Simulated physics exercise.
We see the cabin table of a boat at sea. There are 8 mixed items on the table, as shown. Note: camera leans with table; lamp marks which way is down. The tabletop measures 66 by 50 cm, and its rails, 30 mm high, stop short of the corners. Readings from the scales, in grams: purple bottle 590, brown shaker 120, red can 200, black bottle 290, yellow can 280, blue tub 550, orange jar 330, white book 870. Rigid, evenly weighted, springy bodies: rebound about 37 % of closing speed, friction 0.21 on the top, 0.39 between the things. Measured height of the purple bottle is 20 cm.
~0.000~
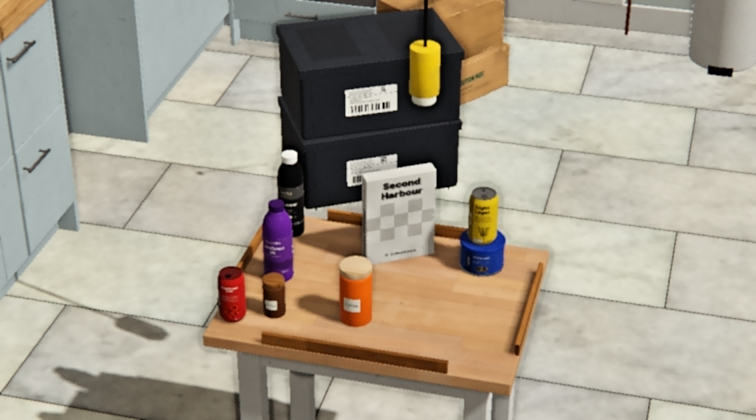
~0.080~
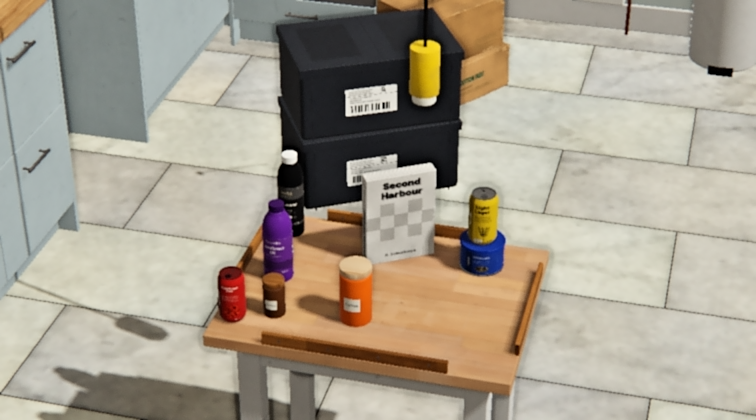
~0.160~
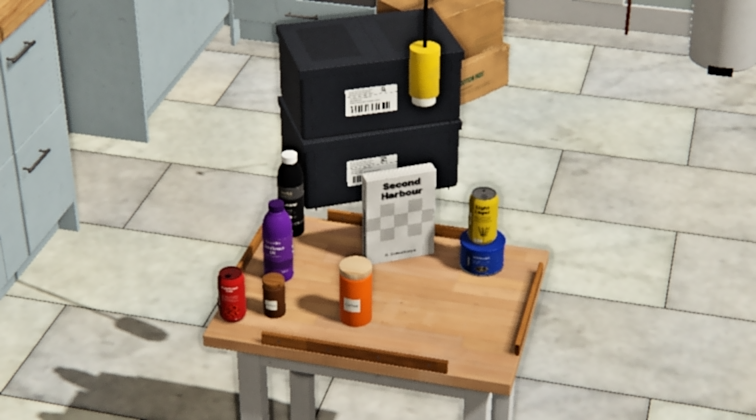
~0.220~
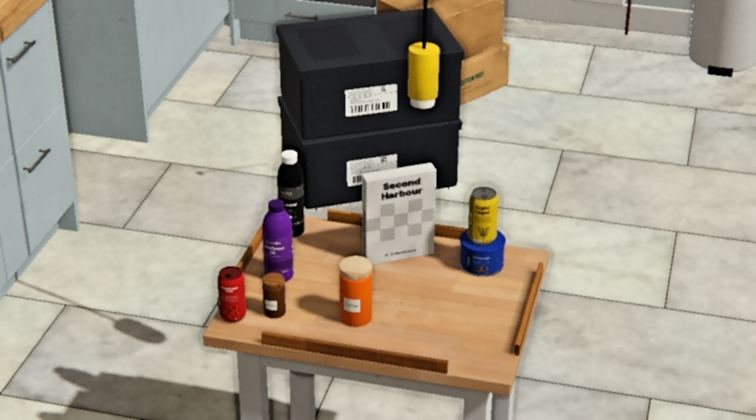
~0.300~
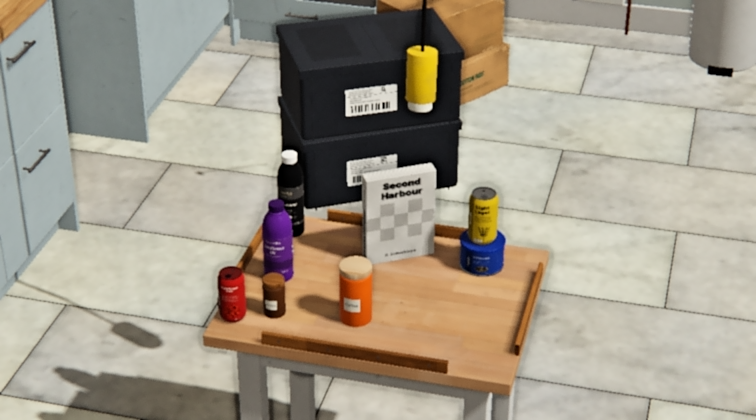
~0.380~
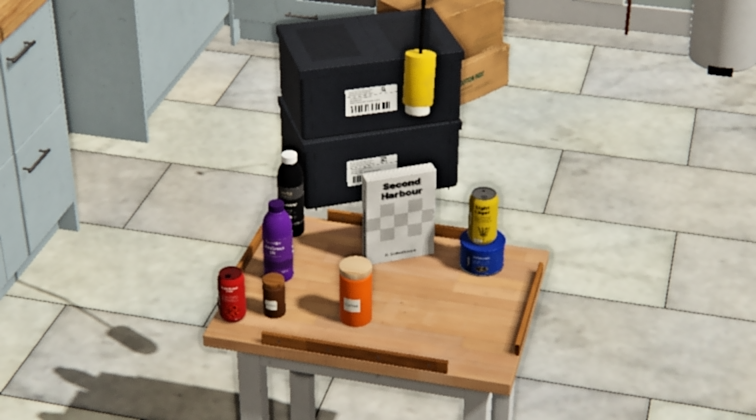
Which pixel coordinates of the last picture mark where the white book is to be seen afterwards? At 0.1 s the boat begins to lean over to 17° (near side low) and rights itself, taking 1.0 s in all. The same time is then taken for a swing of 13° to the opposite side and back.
The white book is to be seen near (422, 302) in pixels.
Around 0.78 s, boat heeled 12°, near side down; white book tipped 34° against what carries it near (407, 234); yellow can shifted 4 cm; black bottle shifted 4 cm.
Around 0.98 s, boat heeled 2°, near side down; white book on its side near (418, 283); red can shifted 7 cm; yellow can shifted 7 cm.
Finally (2.7 s), on their side or leaning hard on the table, white book; not toppled but over 5 cm from the start, purple bottle, brown shaker, red can, black bottle, yellow can, blue tub and orange jar. Final places as that camera would see them, white book near (422, 302).
